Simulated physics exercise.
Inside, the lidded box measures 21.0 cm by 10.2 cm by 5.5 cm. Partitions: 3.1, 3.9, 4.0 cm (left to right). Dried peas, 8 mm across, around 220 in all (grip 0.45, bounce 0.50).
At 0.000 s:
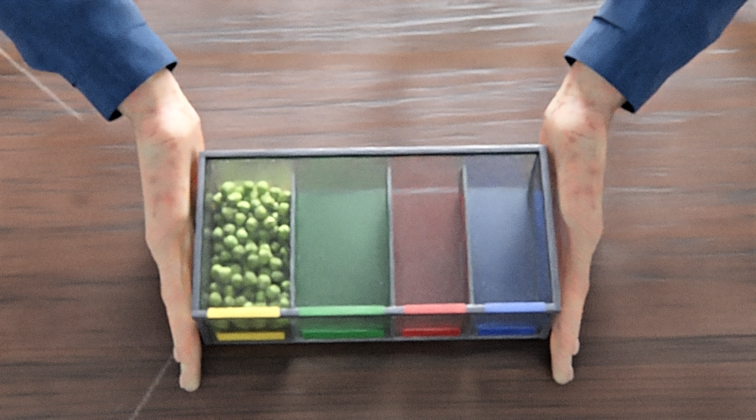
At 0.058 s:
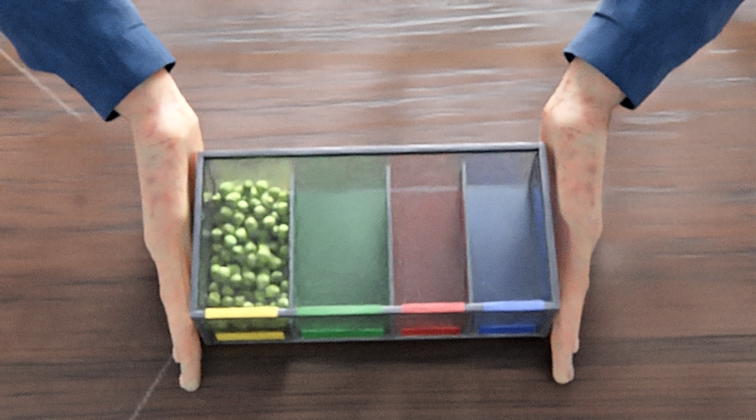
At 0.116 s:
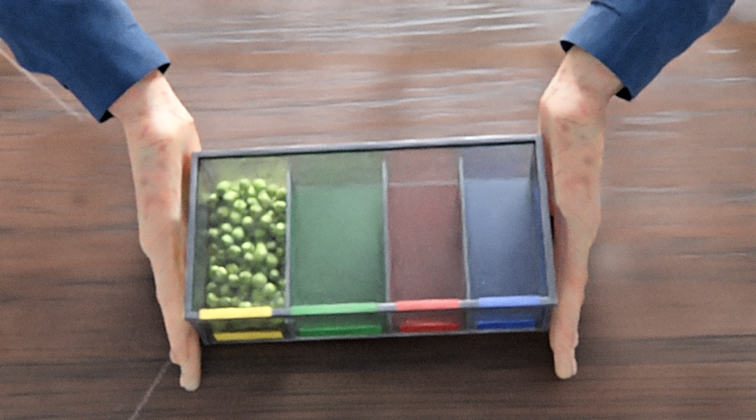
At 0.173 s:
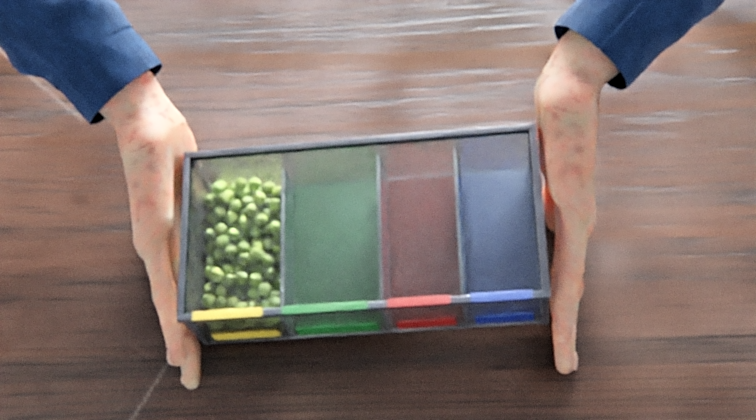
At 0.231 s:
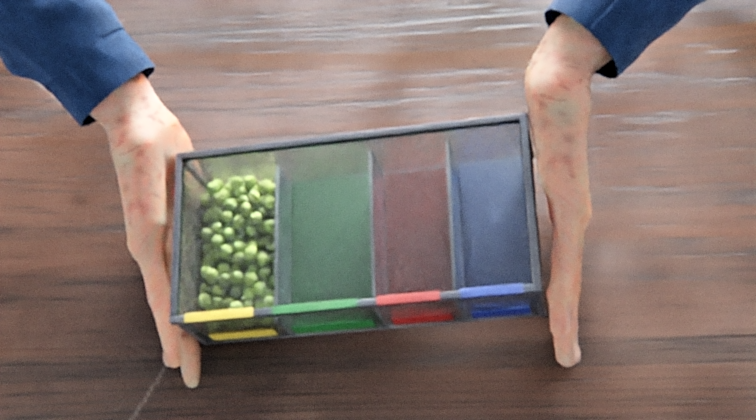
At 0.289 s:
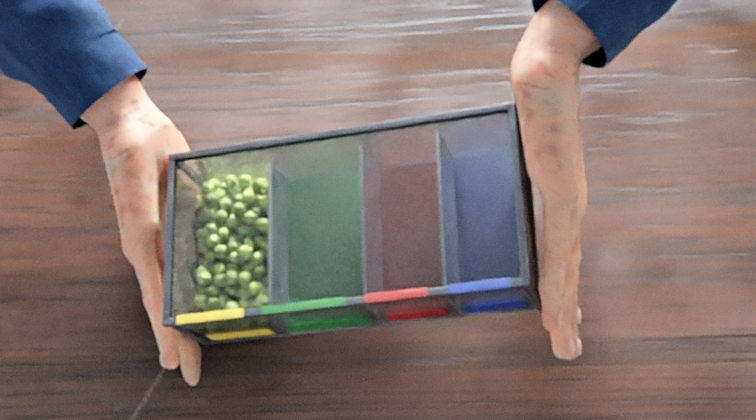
Two hands tilt a clear box of green peas, raising its right side gradually.
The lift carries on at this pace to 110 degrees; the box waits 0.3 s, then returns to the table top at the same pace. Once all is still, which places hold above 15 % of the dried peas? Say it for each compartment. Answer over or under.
Red compartment: Under; blue compartment: Under; green compartment: Under; yellow compartment: Over.
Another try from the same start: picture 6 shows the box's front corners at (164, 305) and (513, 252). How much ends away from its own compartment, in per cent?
Then about 0 per cent.
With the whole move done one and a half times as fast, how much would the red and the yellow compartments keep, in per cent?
Red 0, yellow 100.
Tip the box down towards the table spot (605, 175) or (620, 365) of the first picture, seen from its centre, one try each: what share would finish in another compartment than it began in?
About 95 and 90 per cent.
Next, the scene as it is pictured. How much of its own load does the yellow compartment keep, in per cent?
Some 100 per cent.
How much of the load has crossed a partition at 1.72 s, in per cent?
Some 0 per cent.
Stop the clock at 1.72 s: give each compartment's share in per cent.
Red 0; blue 0; green 0; yellow 100.
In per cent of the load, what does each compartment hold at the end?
Red 0; blue 0; green 0; yellow 100.
After 1.72 s, tilt 110 degrees; yellow 100 %.
Then, at 2.67 s, tilt 55 degrees; yellow 100 %.
Then, at 3.62 s, tilt 0 degrees; yellow 100 %.
In the end, at 4.0 s, red 0 %, blue 0 %, green 0 %, yellow 100 %.
